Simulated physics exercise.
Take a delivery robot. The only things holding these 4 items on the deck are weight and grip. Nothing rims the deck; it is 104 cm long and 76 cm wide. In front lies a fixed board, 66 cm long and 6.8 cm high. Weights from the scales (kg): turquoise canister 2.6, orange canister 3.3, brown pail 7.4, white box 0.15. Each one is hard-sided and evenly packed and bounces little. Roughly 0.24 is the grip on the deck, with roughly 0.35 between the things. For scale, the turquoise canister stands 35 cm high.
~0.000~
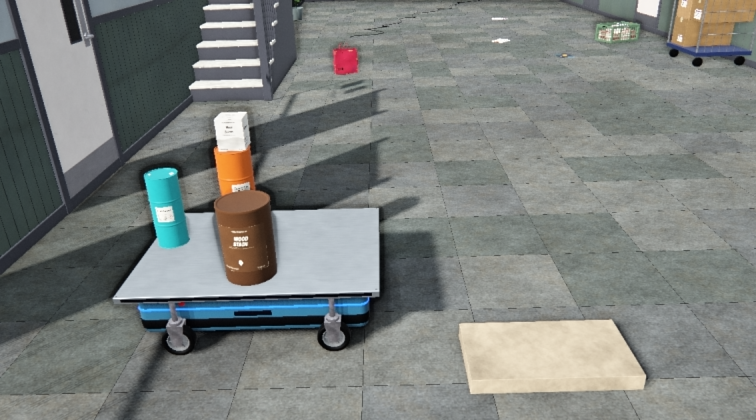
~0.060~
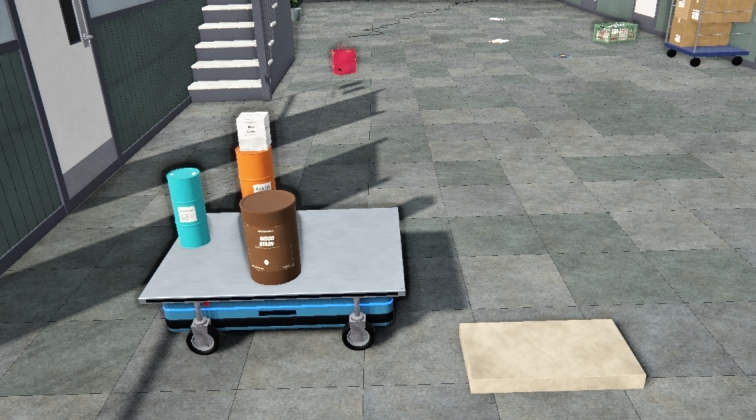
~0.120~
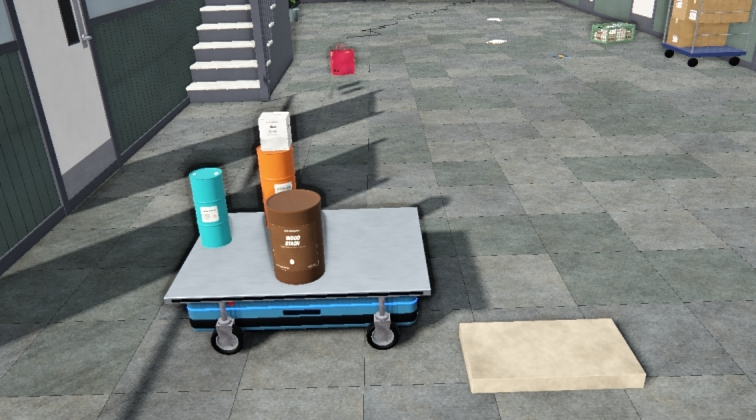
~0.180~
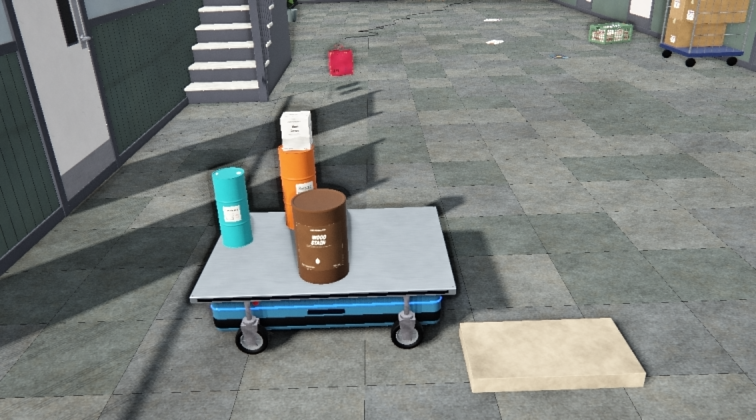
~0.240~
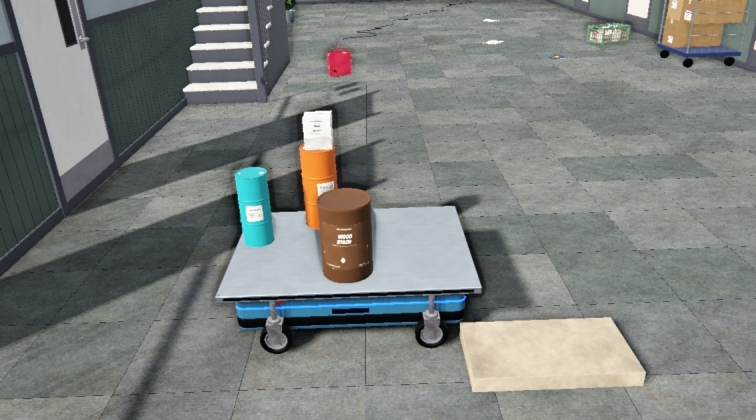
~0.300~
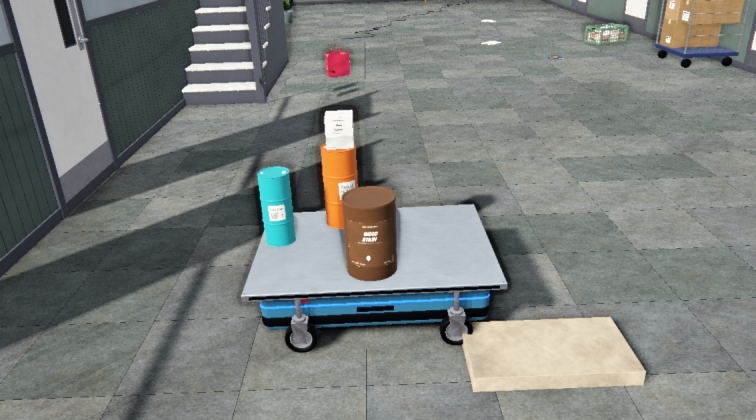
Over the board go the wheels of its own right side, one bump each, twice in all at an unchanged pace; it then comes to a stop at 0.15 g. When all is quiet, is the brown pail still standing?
It leans past recovery.
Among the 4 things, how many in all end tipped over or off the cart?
Tally: 4.
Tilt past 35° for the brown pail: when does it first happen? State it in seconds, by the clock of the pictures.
Around 0.7 s on the clock.
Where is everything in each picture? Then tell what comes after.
Cart has run 0 cm; brown pail (247, 238); turquoise canister (168, 208), in the first picture.
Cart has run 10 cm; white box (254, 131); turquoise canister (190, 208), in the second picture.
Cart has run 20 cm; orange canister (279, 186); white box (276, 131), in the third picture.
Cart has run 31 cm; turquoise canister (233, 208); orange canister (300, 186), in the fourth picture.
Cart has run 41 cm; white box (318, 130); turquoise canister (255, 208), in the fifth picture.
Cart has run 51 cm; brown pail (371, 233); orange canister (341, 185), in the sixth picture.
After 0.90 s, cart has run 153 cm; brown pail leaning 68° near (560, 187); turquoise canister leaning 25°; white box leaning 17°.
After 1.40 s, cart has run 236 cm; turquoise canister, orange canister and white box now off the cart; brown pail on its side near (724, 207).
After 2.10 s, cart has run 303 cm; brown pail on its side.
By the end (4.3 s), off the cart and tipped over, turquoise canister, orange canister, brown pail and white box.
